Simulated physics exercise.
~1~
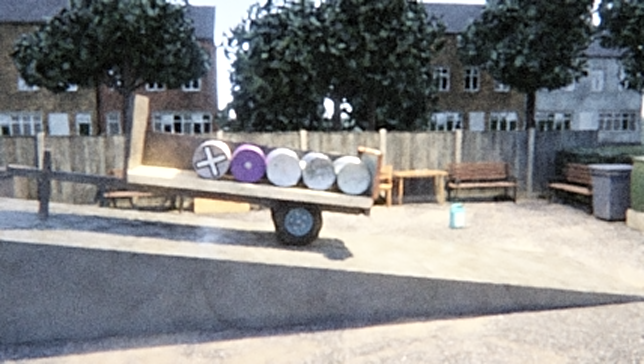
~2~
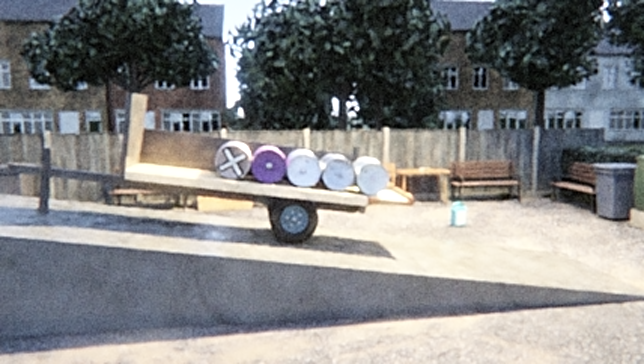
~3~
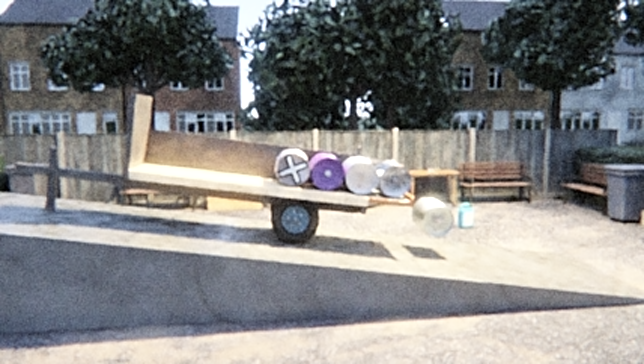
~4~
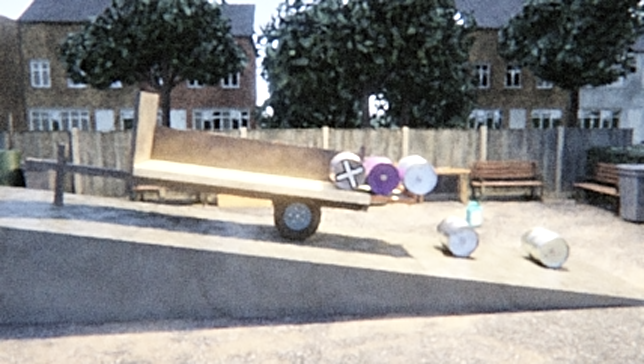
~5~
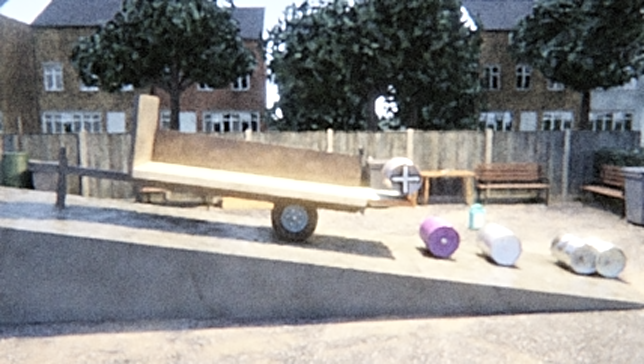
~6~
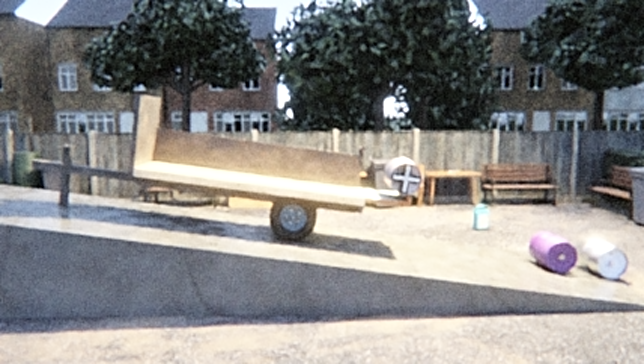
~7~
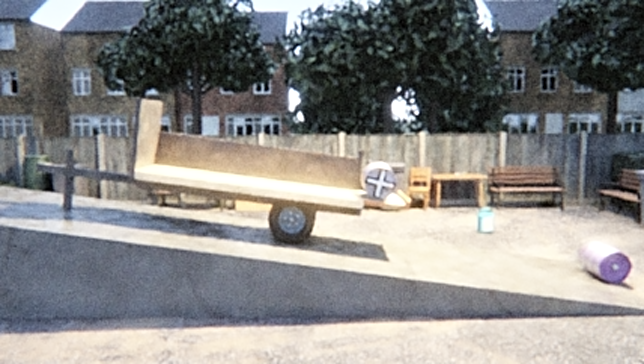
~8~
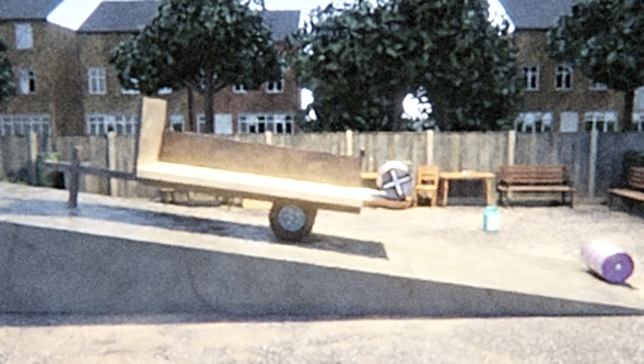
Kegs rolling right off a tilted trailer bed, four dropping to the sloping ground while the cross-marked one stays at the tailgate.
